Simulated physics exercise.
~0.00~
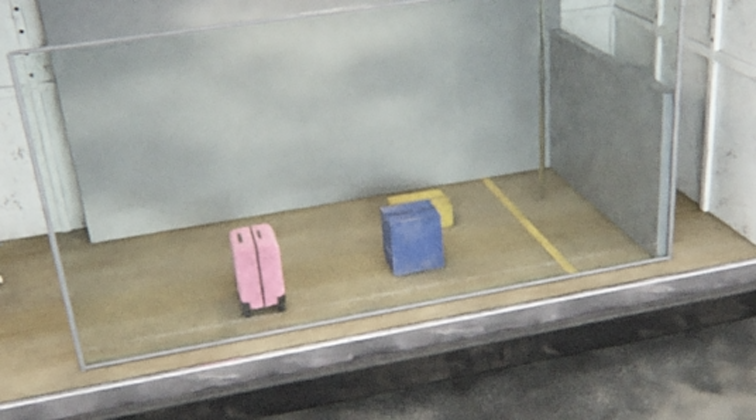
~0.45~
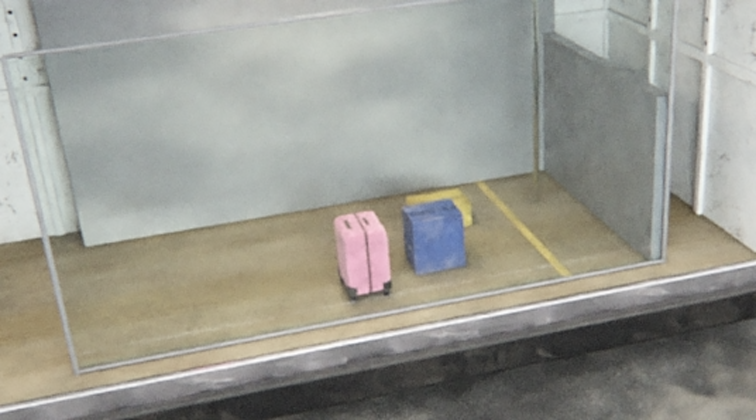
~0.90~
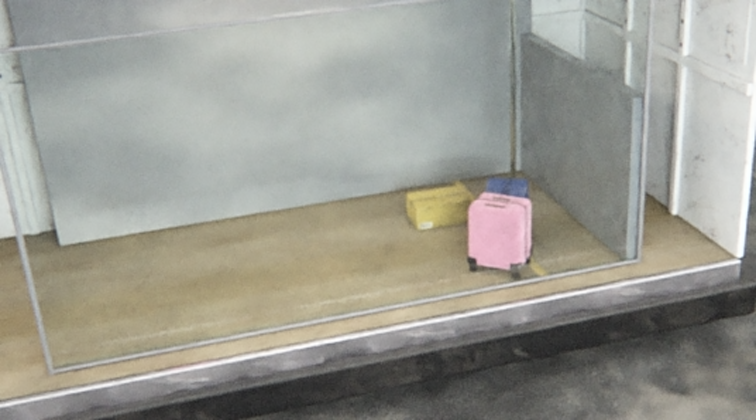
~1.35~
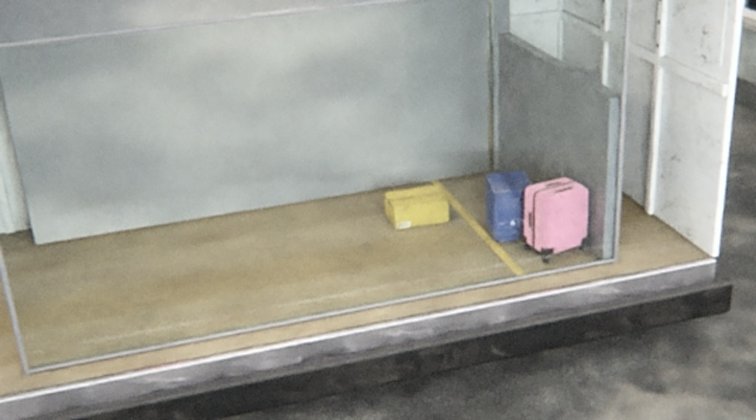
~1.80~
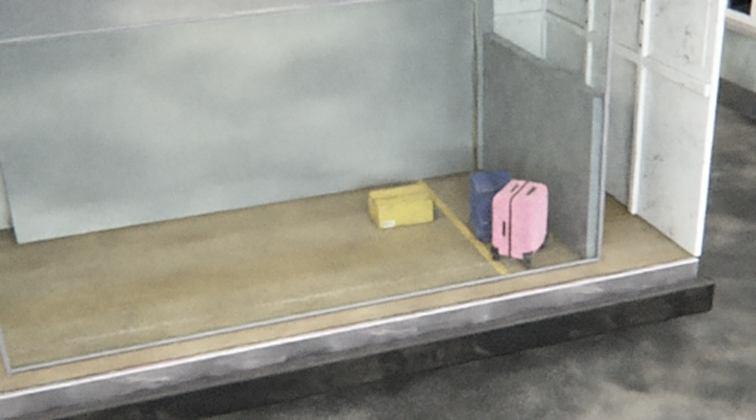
Pink suitcase rolling right across a glass-fronted bay, blue box shifting past the yellow line, yellow box stopping short, suitcase easing back left.
